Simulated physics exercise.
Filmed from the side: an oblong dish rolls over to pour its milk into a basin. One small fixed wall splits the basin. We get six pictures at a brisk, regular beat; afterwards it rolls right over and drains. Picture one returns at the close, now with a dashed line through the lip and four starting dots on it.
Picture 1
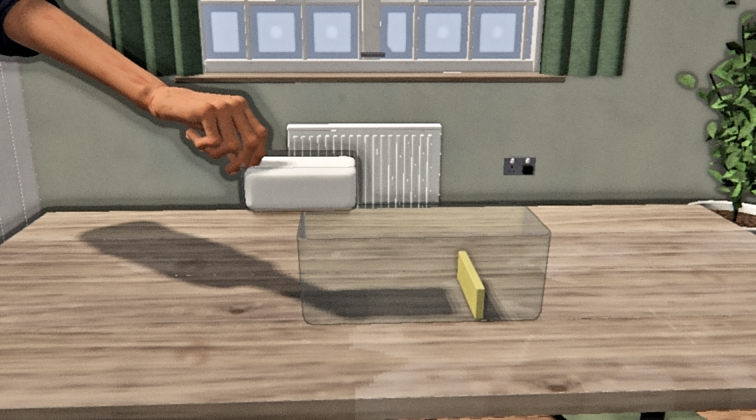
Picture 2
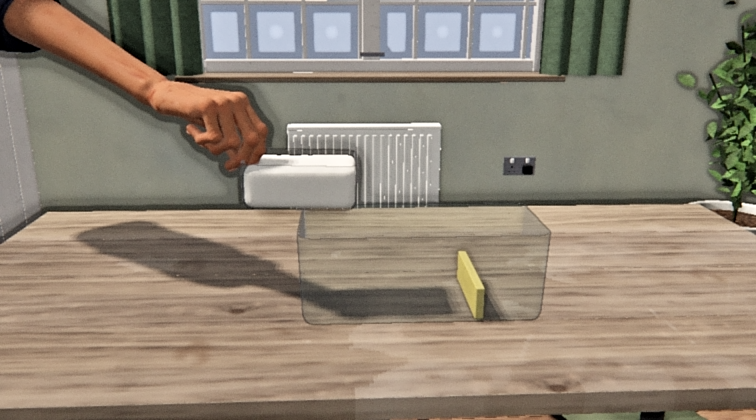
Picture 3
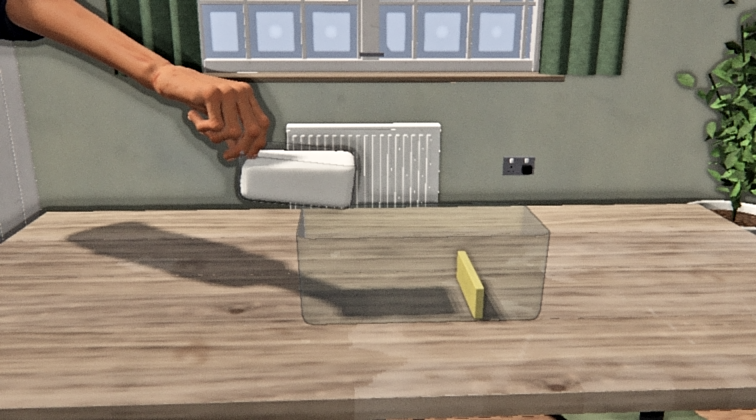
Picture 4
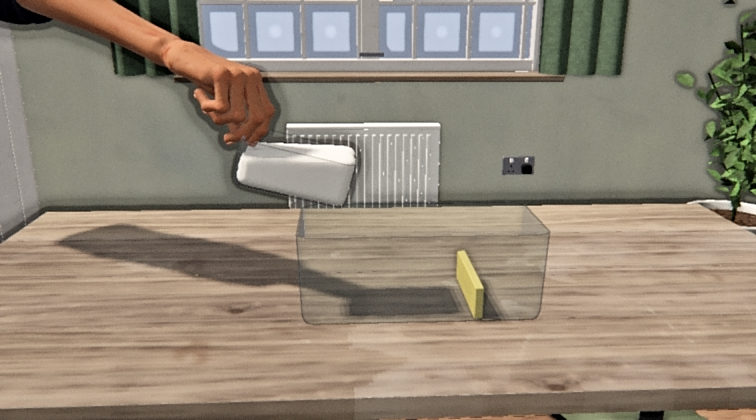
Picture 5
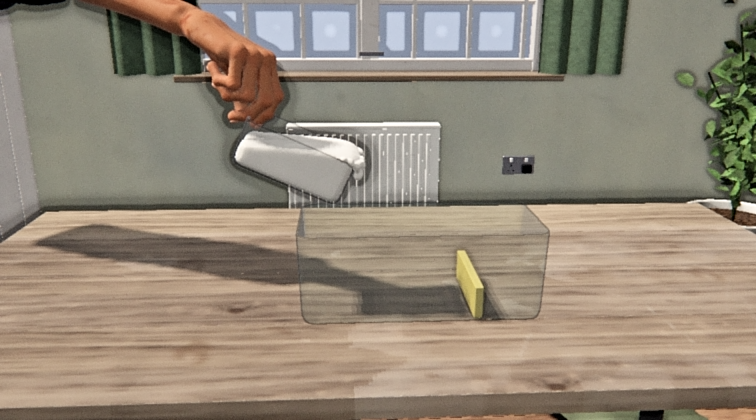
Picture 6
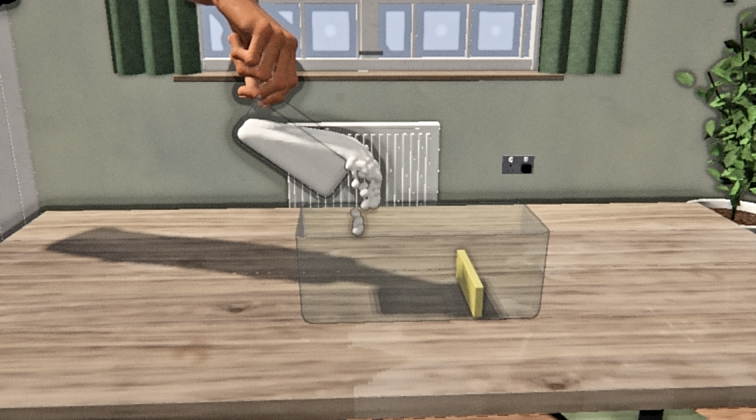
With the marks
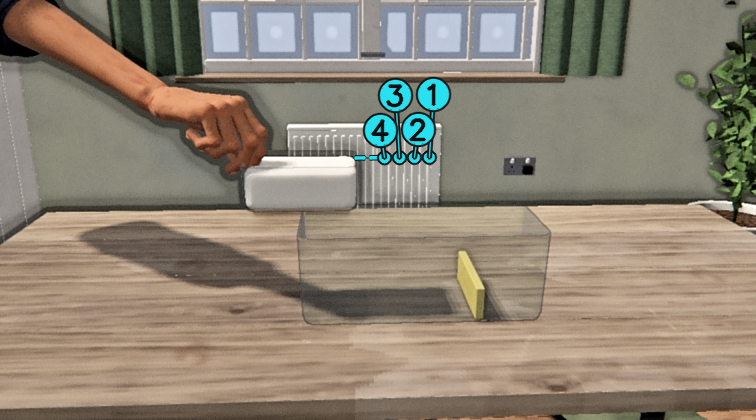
A hand tilts a white dish rightward, and milk pours over its lip above a clear basin.
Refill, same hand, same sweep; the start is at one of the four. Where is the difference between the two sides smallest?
3 beats the others.
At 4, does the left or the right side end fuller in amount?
The left side.
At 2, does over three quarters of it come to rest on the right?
No, it does not.
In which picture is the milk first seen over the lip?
Picture 4.
In cyan, 1 at (429, 157); 2 at (414, 157); 3 at (399, 157); 4 at (384, 157).
With 1, about 26 % ends left of the wall and 71 % right of it; 3 % is lost outside.
With 2, about 32 % ends left of the wall and 65 % right of it; 3 % is lost outside.
With 3, about 50 % ends left of the wall and 47 % right of it; 3 % is lost outside.
With 4, about 73 % ends left of the wall and 23 % right of it; 4 % is lost outside.
